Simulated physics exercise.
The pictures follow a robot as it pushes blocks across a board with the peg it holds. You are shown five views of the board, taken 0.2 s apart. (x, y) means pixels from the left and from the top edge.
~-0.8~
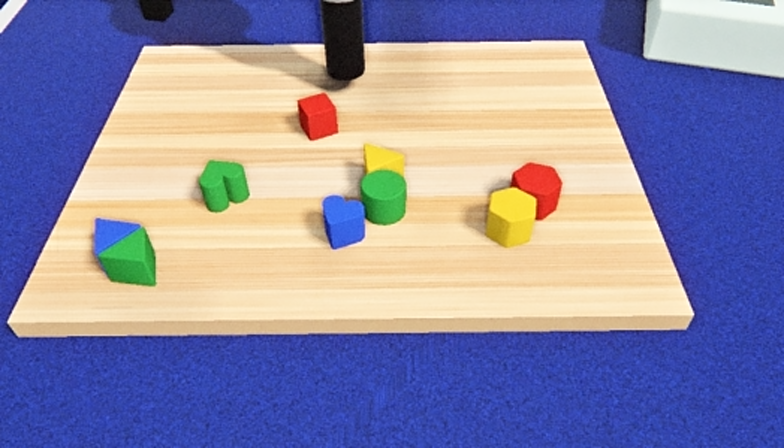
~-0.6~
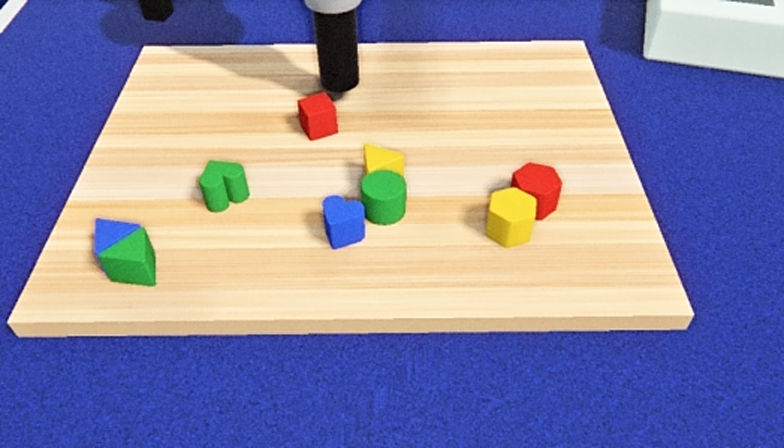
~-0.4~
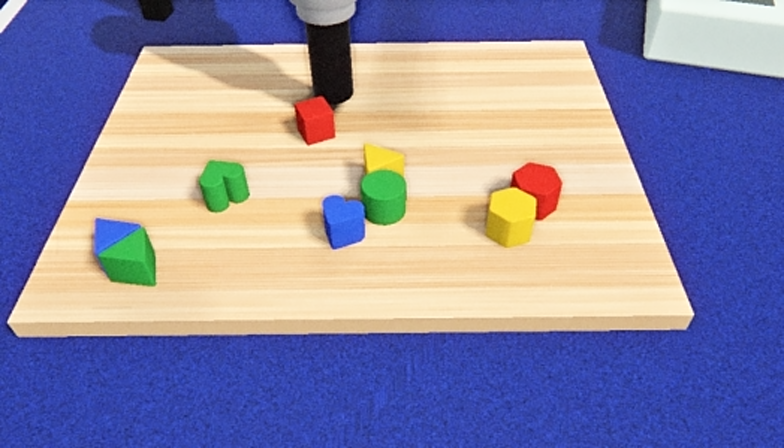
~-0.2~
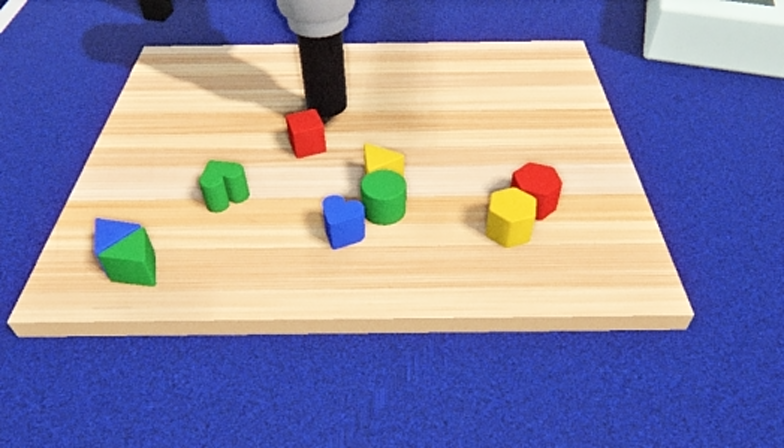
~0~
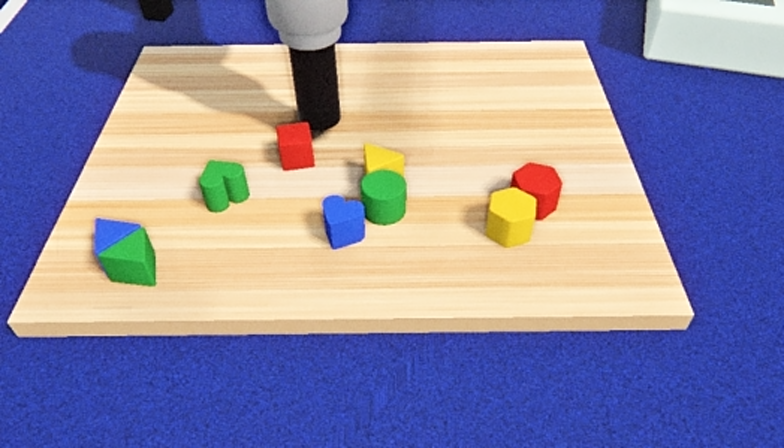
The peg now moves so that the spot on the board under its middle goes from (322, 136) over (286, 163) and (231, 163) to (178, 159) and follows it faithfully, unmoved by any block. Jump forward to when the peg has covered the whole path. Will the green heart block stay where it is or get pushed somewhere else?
That block ends up displaced.
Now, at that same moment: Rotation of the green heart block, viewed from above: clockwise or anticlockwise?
Direction: Clockwise.
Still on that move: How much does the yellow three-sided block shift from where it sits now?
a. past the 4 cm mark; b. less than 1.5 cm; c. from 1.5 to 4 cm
The correct letter is b.
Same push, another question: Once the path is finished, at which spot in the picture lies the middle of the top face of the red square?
That would be at about pixel (245, 167).
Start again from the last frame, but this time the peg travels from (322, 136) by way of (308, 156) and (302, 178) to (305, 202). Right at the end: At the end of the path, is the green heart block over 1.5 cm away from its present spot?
I believe not.
What follows on the original path. One third of the way, peg (282, 145); green heart block (214, 174), turned 20° clockwise; red square (255, 163).
Two thirds of the way, peg (225, 145); green heart block (208, 181), turned 40° clockwise; red square (245, 167), turned 45° anticlockwise.
At the end, peg (172, 142); green heart block (208, 181), turned 40° clockwise; red square (245, 167), turned 45° anticlockwise; yellow three-sided block unmoved.
